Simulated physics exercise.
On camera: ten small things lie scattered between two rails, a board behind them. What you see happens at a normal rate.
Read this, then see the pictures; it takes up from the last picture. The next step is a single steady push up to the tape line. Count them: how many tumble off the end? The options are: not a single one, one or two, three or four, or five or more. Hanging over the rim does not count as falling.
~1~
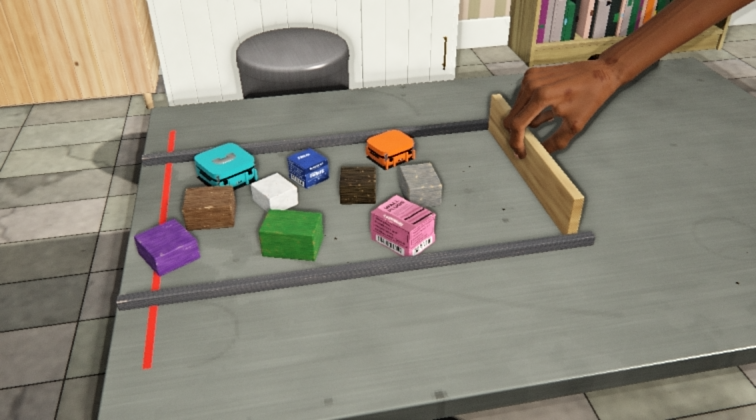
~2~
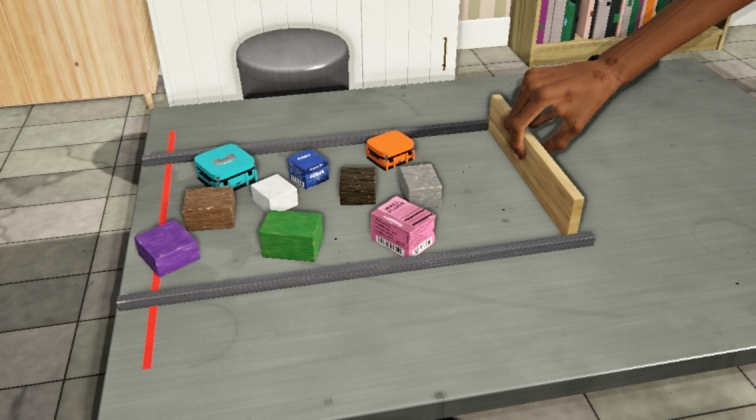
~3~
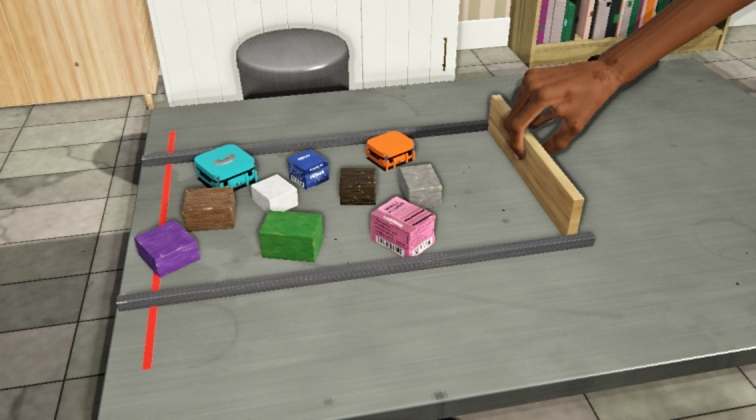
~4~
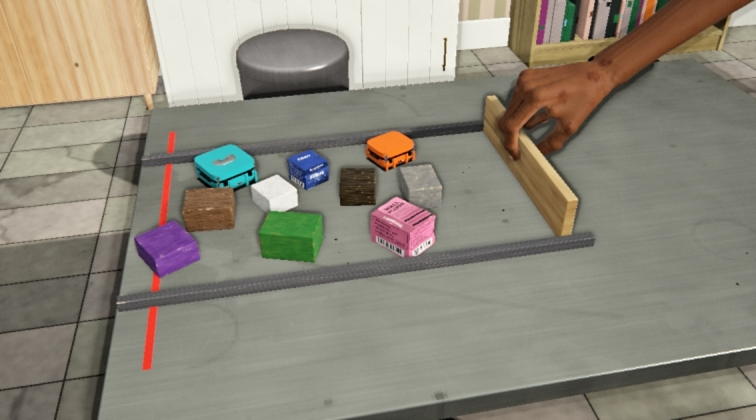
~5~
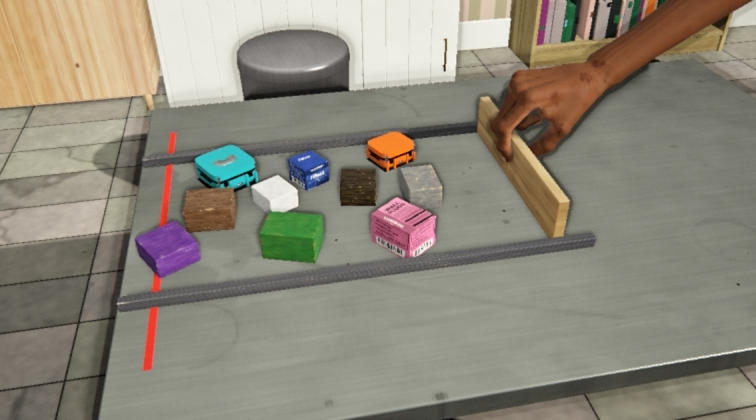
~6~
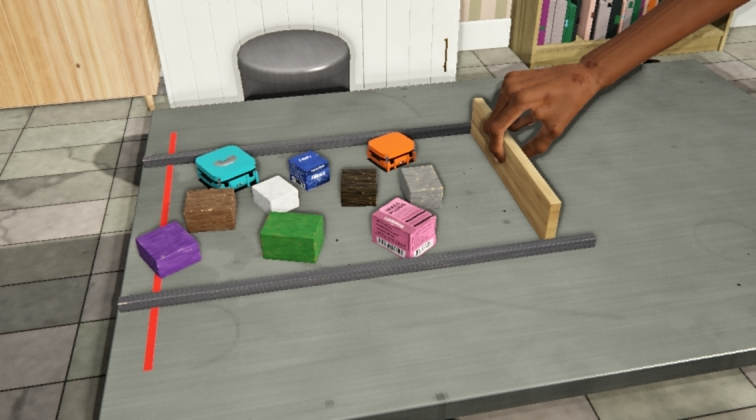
My answer: Five or more.
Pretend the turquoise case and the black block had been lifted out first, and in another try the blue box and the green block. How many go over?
Falls come to 4 the first time and 5 the other time.
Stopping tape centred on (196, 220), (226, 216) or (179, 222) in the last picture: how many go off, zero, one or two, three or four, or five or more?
Taking them in turn, five or over; either one or two; at least five.
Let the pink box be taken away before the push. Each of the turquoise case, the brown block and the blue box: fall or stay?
Turquoise case - gone, brown block - gone, blue box - safe.
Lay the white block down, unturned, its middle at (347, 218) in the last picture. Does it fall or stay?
Placed like that, the white block keeps its spot.
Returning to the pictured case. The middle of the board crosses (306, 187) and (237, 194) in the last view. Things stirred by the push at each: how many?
8 at one spot and 10 at the other.
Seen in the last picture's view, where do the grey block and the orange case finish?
I'd say approximately (143, 221) and then (146, 174).
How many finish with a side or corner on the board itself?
It's 4 of them.
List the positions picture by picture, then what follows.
The first picture shows purple block (167, 247); brown block (210, 208); turquoise case (226, 169); board (529, 159); tape (163, 222).
The second picture shows brown block (210, 208); blue box (308, 169).
The third picture shows turquoise case (226, 170); grey block (420, 187).
The fourth picture shows purple block (167, 248); black block (358, 187).
The fifth picture shows brown block (210, 209); orange case (391, 152).
The sixth picture shows purple block (168, 249); brown block (211, 210); turquoise case (227, 171); board (509, 163); tape (164, 224).
Early on, none off yet; purple block at rest near (168, 249); brown block at rest near (211, 210); turquoise case at rest near (227, 171).
A while later, none off yet; purple block at rest near (168, 249); brown block travelled a little near (184, 215); turquoise case at rest near (226, 171).
Further along, one off so far; purple block leaning well over near (98, 297); brown block in the air near (105, 330); turquoise case travelled about its own width near (152, 179).
Finally, the number that fall off is five or more; lost, black block, green block, white block, turquoise case, brown block and purple block.
